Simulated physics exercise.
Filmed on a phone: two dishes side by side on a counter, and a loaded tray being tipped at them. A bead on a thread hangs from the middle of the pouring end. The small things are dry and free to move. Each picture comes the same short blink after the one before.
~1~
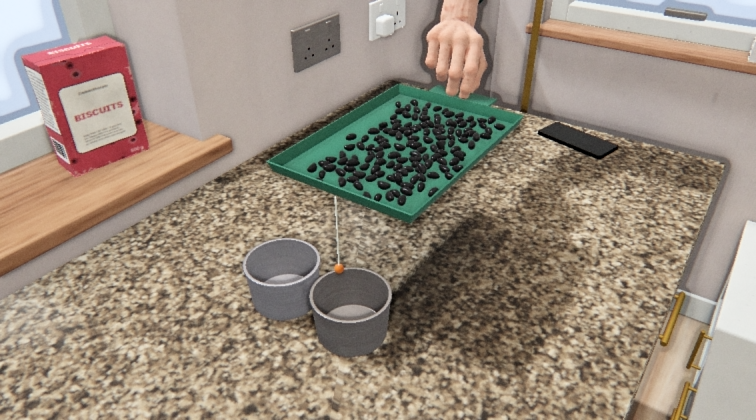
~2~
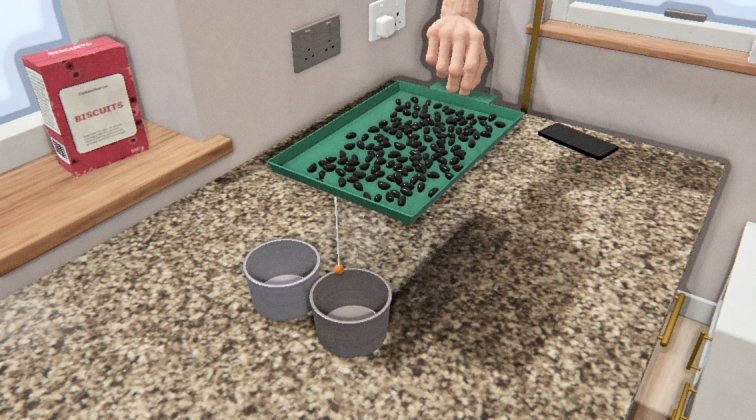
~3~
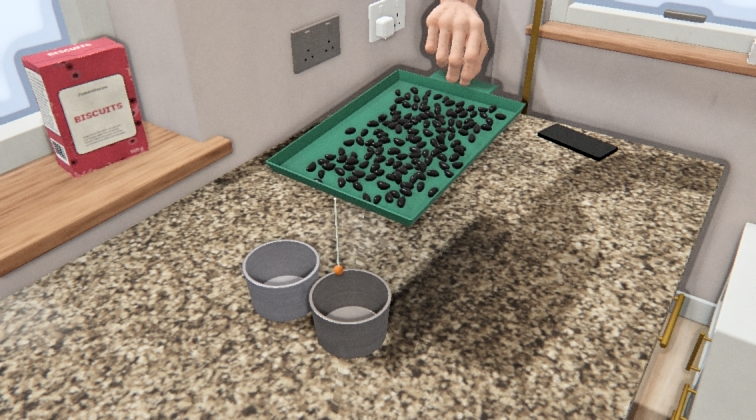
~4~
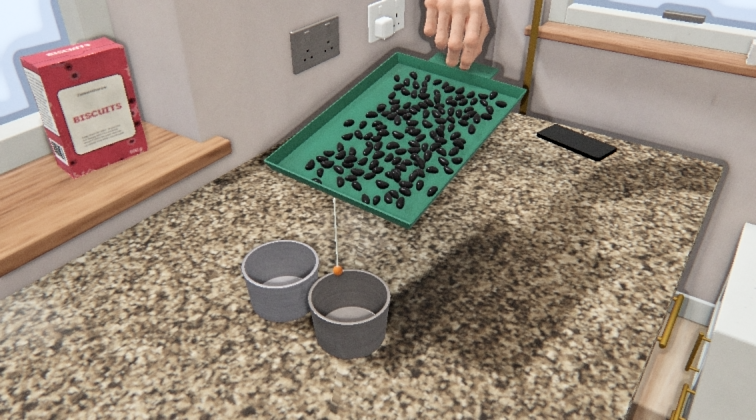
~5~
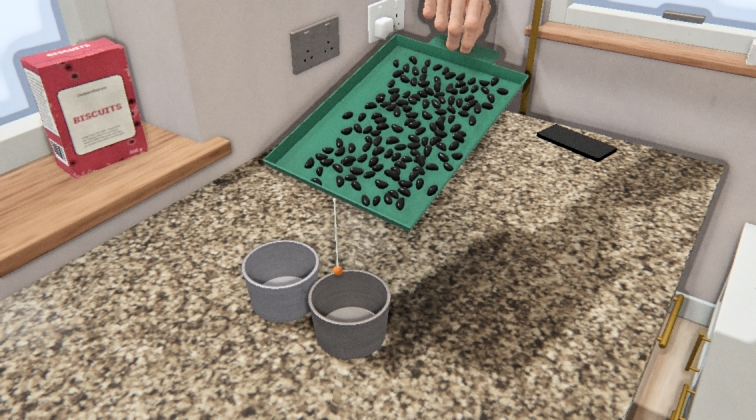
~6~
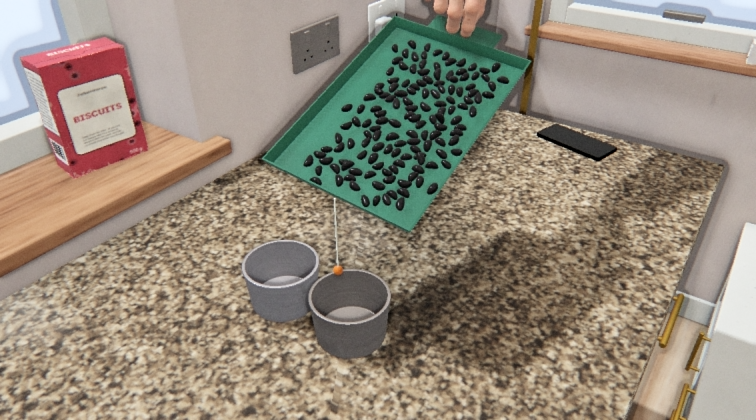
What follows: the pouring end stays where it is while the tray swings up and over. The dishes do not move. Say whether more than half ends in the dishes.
The two hold under half of the load.
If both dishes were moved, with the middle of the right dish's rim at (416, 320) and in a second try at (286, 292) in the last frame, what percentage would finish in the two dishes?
About 60 and 10 per cent.
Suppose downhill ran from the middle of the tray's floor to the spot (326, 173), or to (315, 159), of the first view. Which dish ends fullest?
At the first place the left-hand dish, at the second the left one.
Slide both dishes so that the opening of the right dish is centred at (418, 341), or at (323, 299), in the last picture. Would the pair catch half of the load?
The first try: Most of it. The second: Not half.
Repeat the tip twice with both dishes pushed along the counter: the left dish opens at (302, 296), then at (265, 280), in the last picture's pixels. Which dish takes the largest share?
At the first place the dish on the right, at the second the right dish.
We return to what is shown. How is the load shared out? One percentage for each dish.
About: Left dish 0, right dish 30 per cent.
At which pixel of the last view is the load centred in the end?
Close to (377, 372).
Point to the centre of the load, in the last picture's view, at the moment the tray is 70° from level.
Roughly at (382, 200).
Shortly afterwards, tray tipped steeply; the bulk on the tray; only a few in the right dish; only a few outside both; near a quarter in the air.
Next, tray tipped past a quarter turn; near a quarter in the right dish; near two thirds outside both; a little in the air.
Some moments later, tray tipped past a quarter turn; near a quarter in the right dish; the bulk outside both.
In the end, tray tipped past a quarter turn; near a quarter in the right dish; none at all in the left dish; the bulk outside both.
